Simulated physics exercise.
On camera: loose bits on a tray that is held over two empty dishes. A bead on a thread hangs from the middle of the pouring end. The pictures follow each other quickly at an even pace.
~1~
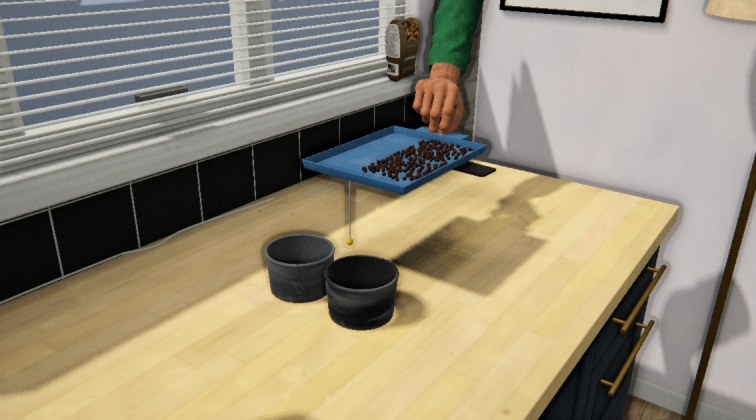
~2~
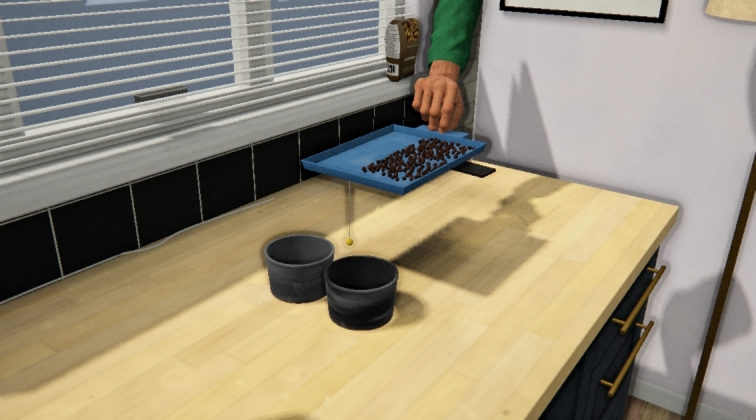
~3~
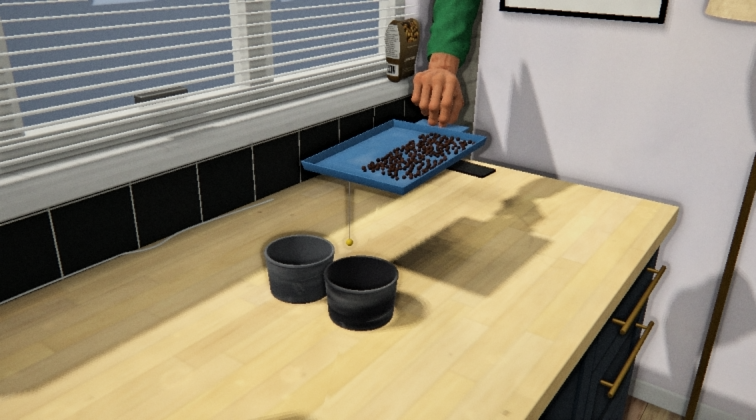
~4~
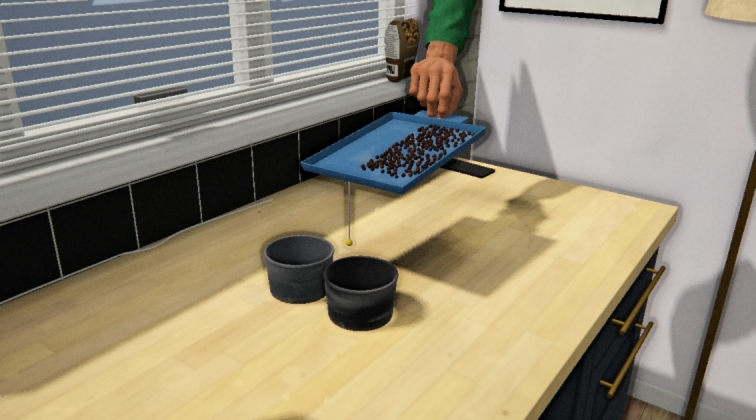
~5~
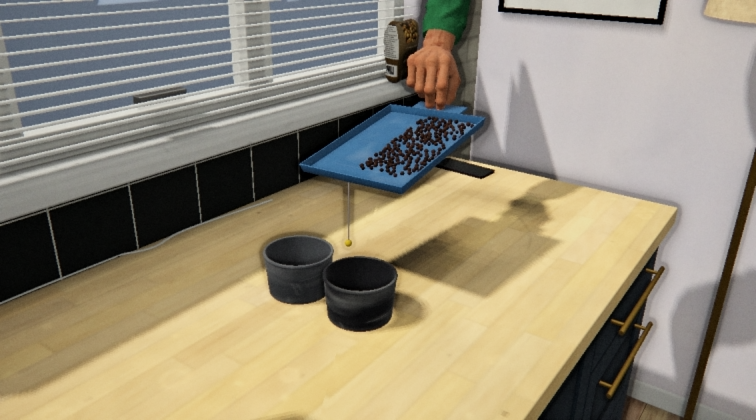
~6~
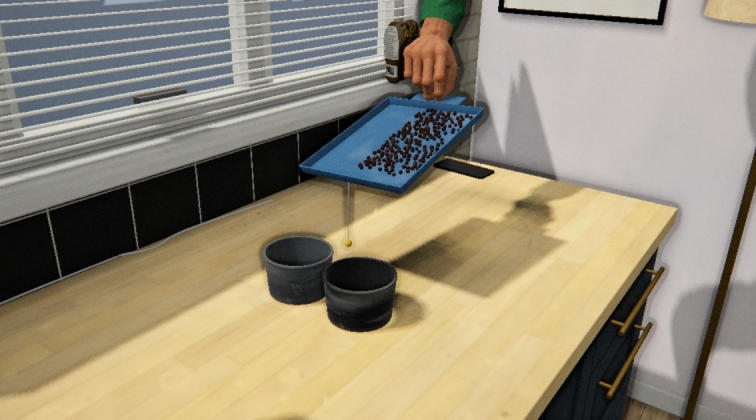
A blue tray scattered with small dark brown berries is held by a green-sleeved hand above a pale wooden counter, seen from slightly above, beside a window with white blinds. Two empty charcoal dishes sit below at center, near a small yellow bead hanging on a thread, with black tiles behind. The hand gradually raises the tray's far end, tilting it toward its left corner, while the camera stays still.
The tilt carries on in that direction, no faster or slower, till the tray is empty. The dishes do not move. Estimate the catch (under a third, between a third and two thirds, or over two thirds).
In the dishes lies more than two thirds of it.
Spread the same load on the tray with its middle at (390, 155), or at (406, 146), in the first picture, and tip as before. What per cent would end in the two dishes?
Near 90 % and 90 %.
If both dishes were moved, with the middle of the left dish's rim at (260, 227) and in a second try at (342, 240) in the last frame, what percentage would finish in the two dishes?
In turn 60 and 0 in a hundred.
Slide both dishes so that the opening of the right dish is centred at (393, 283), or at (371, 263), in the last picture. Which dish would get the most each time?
First the left-hand dish, then the dish on the left.
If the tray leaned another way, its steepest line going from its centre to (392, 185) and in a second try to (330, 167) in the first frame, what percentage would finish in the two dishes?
The first gives 40 %, the second 50 %.
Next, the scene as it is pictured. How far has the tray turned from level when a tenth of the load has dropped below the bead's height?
Roughly 60°.
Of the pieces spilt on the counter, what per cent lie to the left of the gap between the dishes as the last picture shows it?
Some 80 per cent.
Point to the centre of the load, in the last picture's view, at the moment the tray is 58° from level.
Near (345, 173).
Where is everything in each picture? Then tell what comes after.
Corners of the pouring end (305, 160) and (403, 186), level; middle of the load (420, 159), allspice berries; left dish (277, 278); right dish (339, 303); bead on its thread (350, 242), in the first picture.
Corners of the pouring end (304, 160) and (403, 186), level; middle of the load (419, 158), in the second picture.
Corners of the pouring end (304, 161) and (403, 186), tipped barely, lowest at the left corner; middle of the load (419, 155), in the third picture.
Corners of the pouring end (303, 162) and (402, 186), tipped a little, lowest at the left corner; middle of the load (419, 150), in the fourth picture.
Corners of the pouring end (302, 164) and (401, 186), tipped a little, lowest at the left corner; middle of the load (417, 145), in the fifth picture.
Corners of the pouring end (302, 165) and (400, 186), tipped clearly, lowest at the left corner; middle of the load (416, 140); left dish (276, 279); right dish (338, 305), in the sixth picture.
Just after the last frame, tray tipped steeply; the larger part on the tray; just a few in the right dish; about a tenth in the left dish; just a few outside both; about a tenth in the air.
A moment on, tray tipped right over; the larger part on the tray; just a few in the right dish; about a tenth in the left dish; about a tenth outside both; just a few in the air.
Further on, tray tipped past a quarter turn; roughly a quarter in the right dish; roughly two thirds in the left dish; about a tenth outside both.
When it is over, tray tipped past a quarter turn; roughly a quarter in the right dish; roughly two thirds in the left dish; about a tenth outside both.
